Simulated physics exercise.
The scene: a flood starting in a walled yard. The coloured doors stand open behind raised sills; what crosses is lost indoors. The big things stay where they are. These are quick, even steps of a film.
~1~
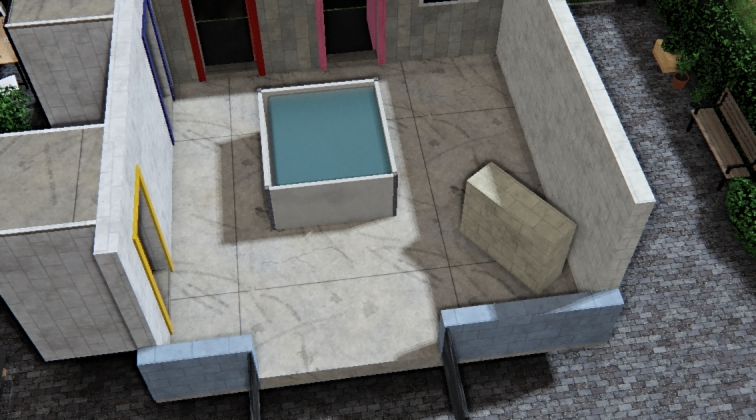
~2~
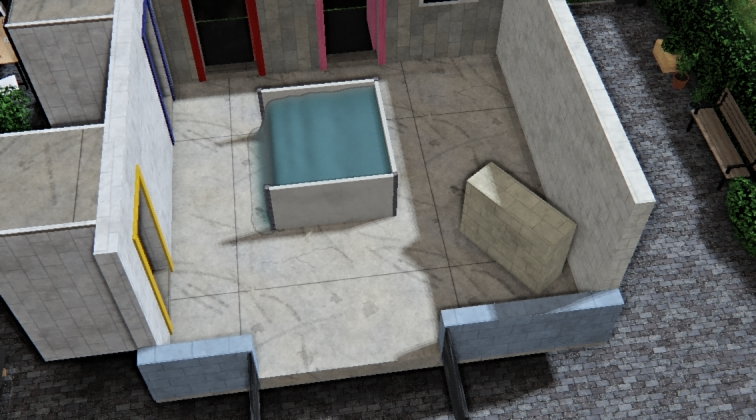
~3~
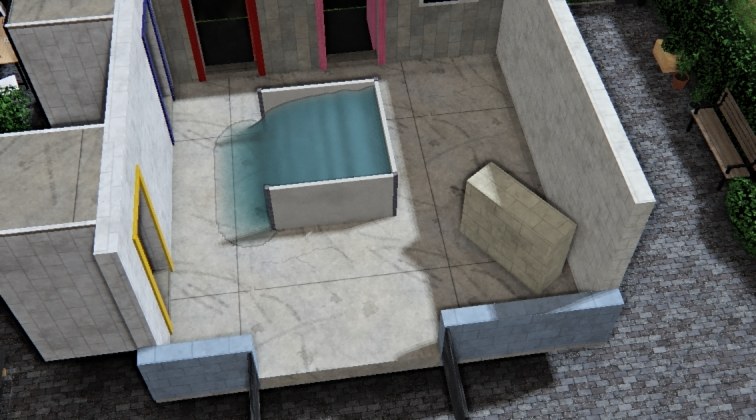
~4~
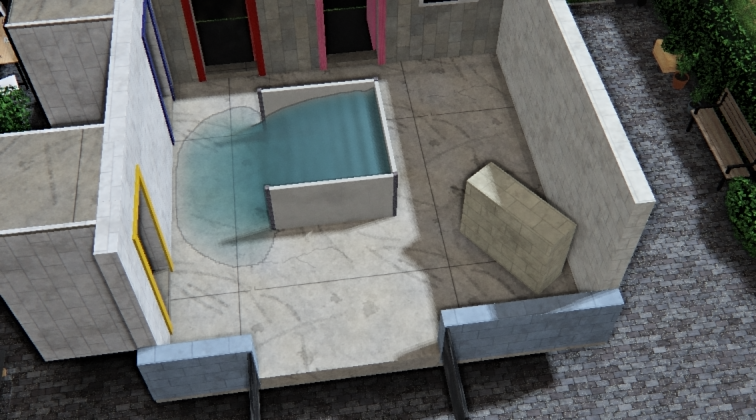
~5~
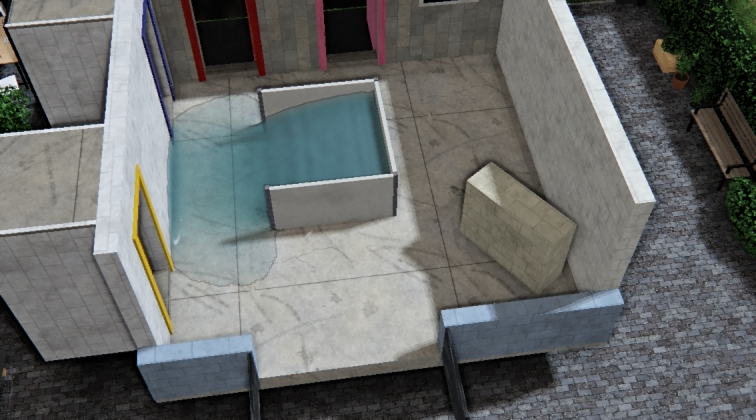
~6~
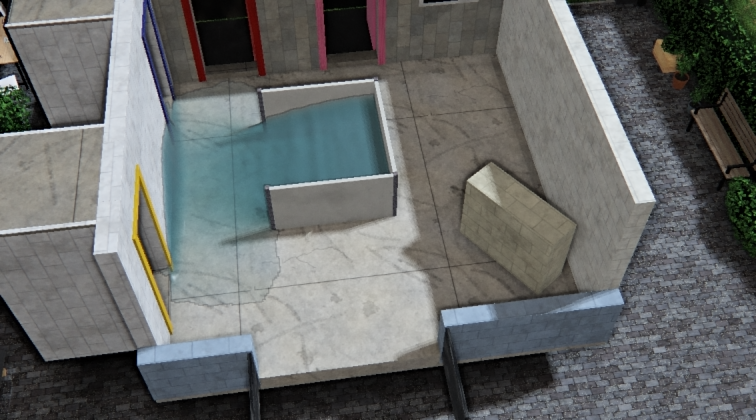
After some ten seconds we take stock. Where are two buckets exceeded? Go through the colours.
The red door floods; the blue door floods; the yellow door floods; the pink door holds within the limit.
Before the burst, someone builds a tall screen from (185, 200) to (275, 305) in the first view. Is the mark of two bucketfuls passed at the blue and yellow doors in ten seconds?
My reading: Blue goes over; yellow lets less in.
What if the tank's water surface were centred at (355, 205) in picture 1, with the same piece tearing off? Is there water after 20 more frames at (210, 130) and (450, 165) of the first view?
In that order: Flooded, dry.
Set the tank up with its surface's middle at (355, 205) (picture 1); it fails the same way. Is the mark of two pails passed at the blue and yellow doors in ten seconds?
Blue door stays under; yellow door goes over.
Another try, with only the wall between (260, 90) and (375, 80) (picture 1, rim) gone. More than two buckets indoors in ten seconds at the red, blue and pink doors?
My reading: Red door is over; blue door floods; pink door passes that mark.
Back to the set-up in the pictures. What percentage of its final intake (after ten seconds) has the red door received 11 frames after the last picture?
Some 15 per cent.
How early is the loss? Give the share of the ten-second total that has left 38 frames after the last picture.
Roughly 80 per cent.
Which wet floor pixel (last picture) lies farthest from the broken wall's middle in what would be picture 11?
Roughly at (171, 373).
A moment on, water covers 25 % of the floor; the red door wet at the sill, nothing in, the blue door over two buckets in, the yellow door under two buckets in, the pink door not reached.
Next, water covers 40 % of the floor; the red door over two buckets in, the blue door over two buckets in, the yellow door over two buckets in, the pink door not reached.
Then, water covers 75 % of the floor; the red door far over two buckets in, the blue door far over two buckets in, the yellow door over two buckets in, the pink door wet at the sill, nothing in.
Later, water covers 95 % of the floor; the red door far over two buckets in, the blue door far over two buckets in, the yellow door over two buckets in, the pink door wet at the sill, nothing in.
In the end, water covers 100 % of the floor; the red door far over two buckets in, the blue door far over two buckets in, the yellow door over two buckets in, the pink door wet at the sill, nothing in.
